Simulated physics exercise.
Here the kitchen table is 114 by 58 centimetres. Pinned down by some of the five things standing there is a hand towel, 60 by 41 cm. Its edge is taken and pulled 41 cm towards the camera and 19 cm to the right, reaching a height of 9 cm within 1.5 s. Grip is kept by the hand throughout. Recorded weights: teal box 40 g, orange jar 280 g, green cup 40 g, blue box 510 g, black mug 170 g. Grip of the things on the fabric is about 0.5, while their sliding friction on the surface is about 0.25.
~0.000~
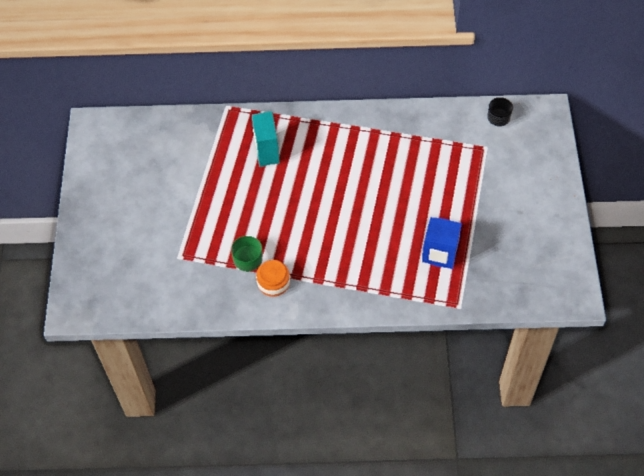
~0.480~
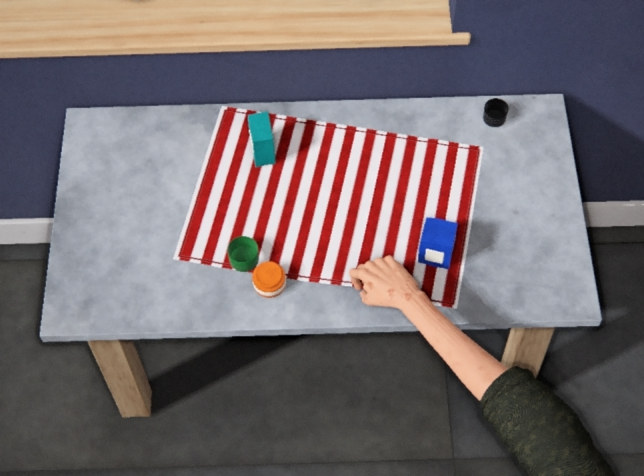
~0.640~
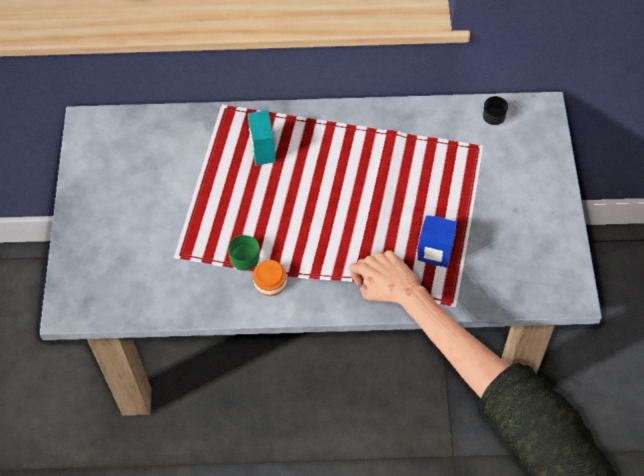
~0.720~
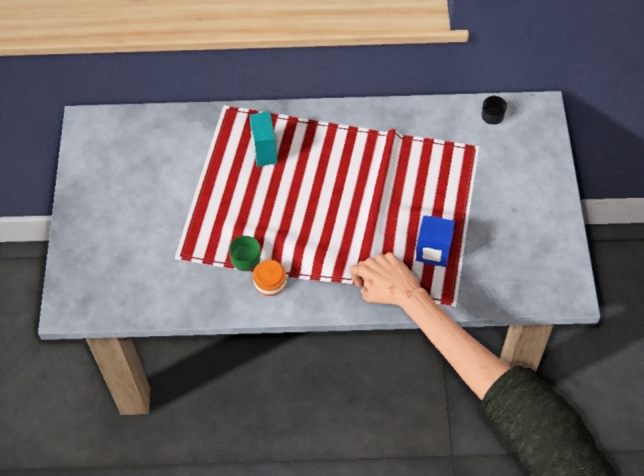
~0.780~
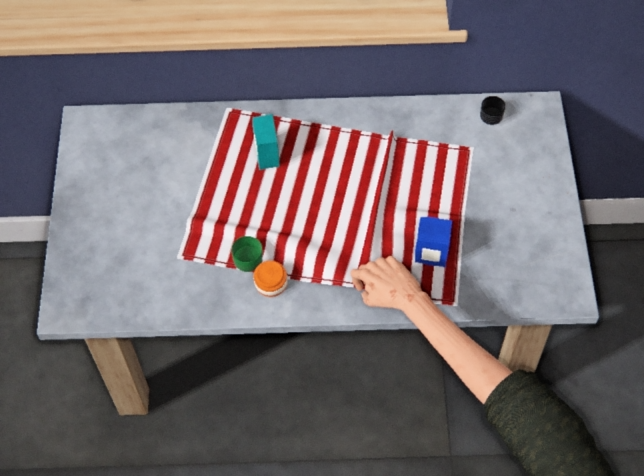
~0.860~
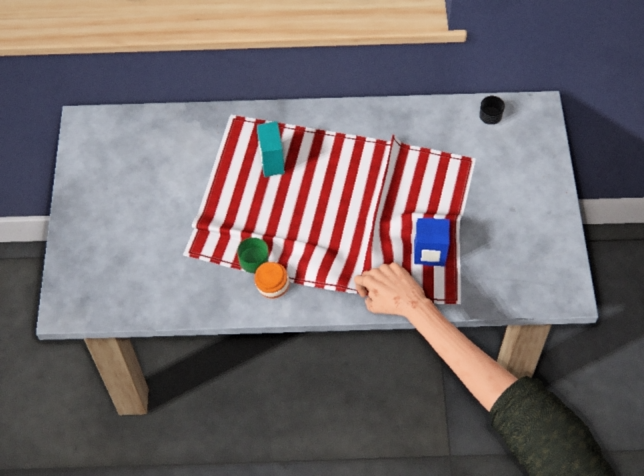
A hand reaches in and grips the near edge of a red-and-white striped towel on a gray table, then tugs it slightly, wrinkling the cloth and shifting the teal box, green cup and orange jar a little with it.
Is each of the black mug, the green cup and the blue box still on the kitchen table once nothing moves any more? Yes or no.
Black mug yes, green cup no, blue box no.
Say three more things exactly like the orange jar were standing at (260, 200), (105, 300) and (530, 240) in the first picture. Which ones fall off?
Off the top, still on top, still on top.
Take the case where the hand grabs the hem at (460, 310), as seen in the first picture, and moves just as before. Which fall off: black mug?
After the pull, the black mug does not come off.
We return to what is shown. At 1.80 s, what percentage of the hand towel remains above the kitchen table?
I'd estimate close to 0 per cent.
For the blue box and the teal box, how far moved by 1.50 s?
Blue box: 15 cm; teal box: 30 cm.
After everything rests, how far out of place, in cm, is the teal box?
Teal box: Off the top.
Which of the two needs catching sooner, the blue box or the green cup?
It's the green one that goes before the other.
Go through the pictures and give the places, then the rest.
The first picture shows black mug (501, 106); green cup (247, 249); blue box (443, 231); hand towel corners (177, 259) (226, 106) (487, 148) (461, 309).
The second picture shows hand towel corners (174, 259) (222, 106); grip (361, 288).
The third picture shows hand towel corners (174, 258) (222, 105); grip (361, 283).
The fourth picture shows green cup (244, 249); teal box (262, 126); hand towel corners (175, 259) (224, 106); grip (361, 285).
The fifth picture shows green cup (247, 249); teal box (265, 129); hand towel corners (177, 258) (227, 108); grip (362, 289).
The sixth picture shows black mug (493, 105); green cup (253, 250); blue box (433, 230); hand towel corners (183, 255) (231, 115) (476, 159) (460, 304); grip (365, 295).
By 1.2 s, 95 % of the hand towel is still over the top; green cup 12 cm off its start, blue box 6 cm off its start, teal box 17 cm off its start.
By 1.5 s, 60 % of the hand towel is still over the top; green cup on its side, 28 cm off its start, blue box 17 cm off its start, teal box 31 cm off its start.
By 1.8 s, 0 % of the hand towel is still over the top; green cup over the edge, blue box on its side, 44 cm off its start at (434, 453), teal box 57 cm off its start at (353, 357).
By 2.1 s, 0 % of the hand towel is still over the top; blue box over the edge, green cup over the edge, teal box over the edge.
By 3.7 s, 0 % of the hand towel is still over the top; blue box over the edge, green cup over the edge, black mug 0 cm off its start at (493, 105), teal box over the edge.
